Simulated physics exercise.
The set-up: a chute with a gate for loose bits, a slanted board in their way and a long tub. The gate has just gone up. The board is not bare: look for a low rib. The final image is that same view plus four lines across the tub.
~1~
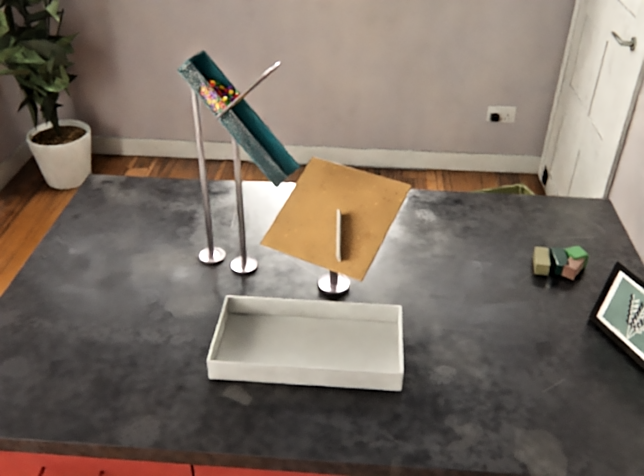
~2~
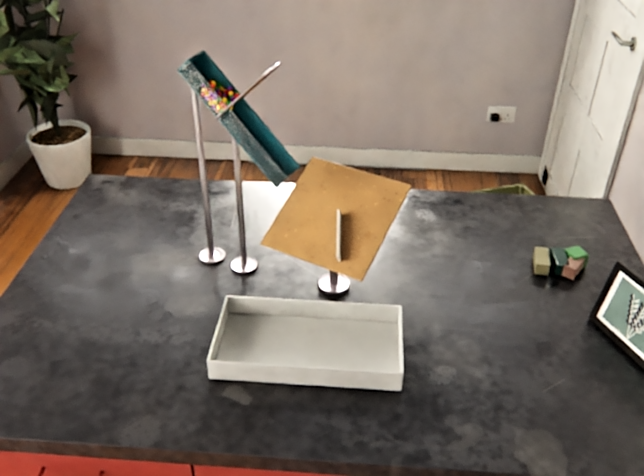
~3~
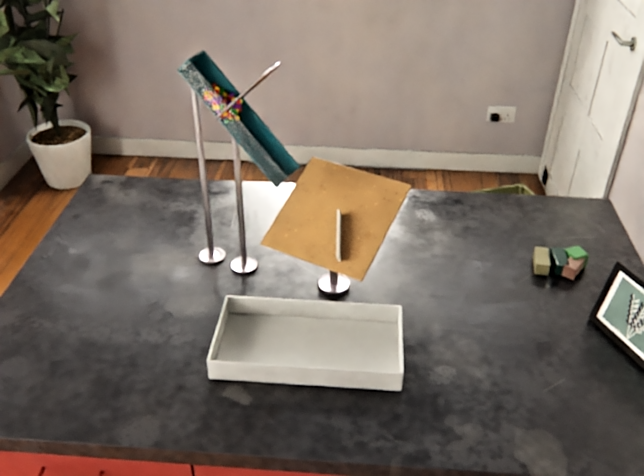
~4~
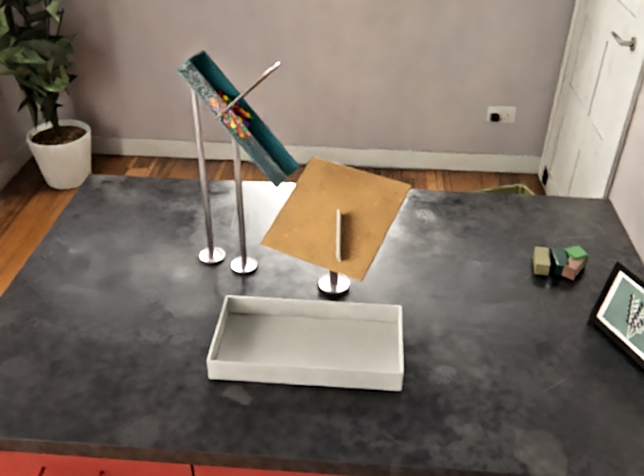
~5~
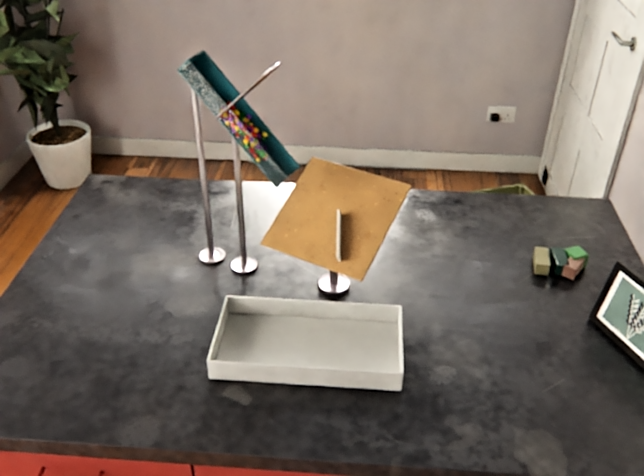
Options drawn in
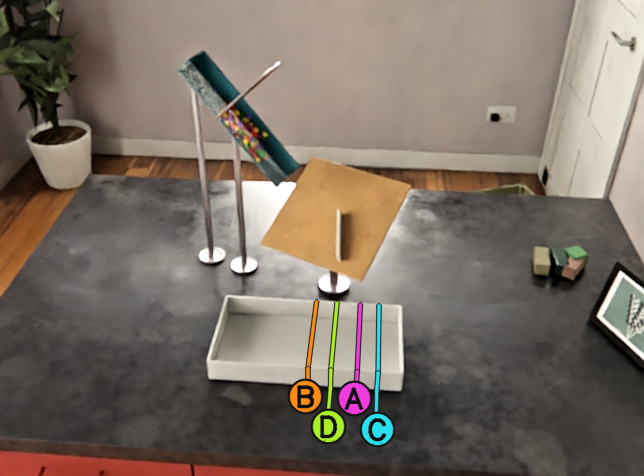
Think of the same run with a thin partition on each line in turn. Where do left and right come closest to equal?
I would pick line B.
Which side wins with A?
Left.
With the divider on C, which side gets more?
More lands on the left.
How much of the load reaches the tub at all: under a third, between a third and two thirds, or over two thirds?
It is over two thirds.
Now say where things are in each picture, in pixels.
In the first frame, load behind the gate near (220, 94), round plastic beads; lip of the chute near (283, 182), sloping fairly steeply.
In the second frame, middle of the board near (335, 214), tilted gently; middle of its low edge near (309, 261); of its high edge near (360, 170).
In the third frame, front corners of the tub near (208, 361) and (402, 373), empty; front of the load near (237, 118).
In the fourth frame, middle of the load near (234, 114); its front near (247, 135), close to a third of the way to the lip; rib from (338, 209) to (338, 257).
In the fifth frame, middle of the load near (247, 128); its front near (264, 158), close to two thirds of the way to the lip.
On the marked copy, line A crosses the front rim at (357, 370); line B crosses the front rim at (308, 367); line C crosses the front rim at (378, 371); line D crosses the front rim at (330, 368).
For line A, of what is caught, all but a few on the left of the divider, a small share on the right.
For line B, of what is caught, close to a third on the left of the divider, close to two thirds on the right.
For line C, of what is caught, all but a few on the left of the divider, only a few on the right.
For line D, of what is caught, the bulk on the left of the divider, a small share on the right.
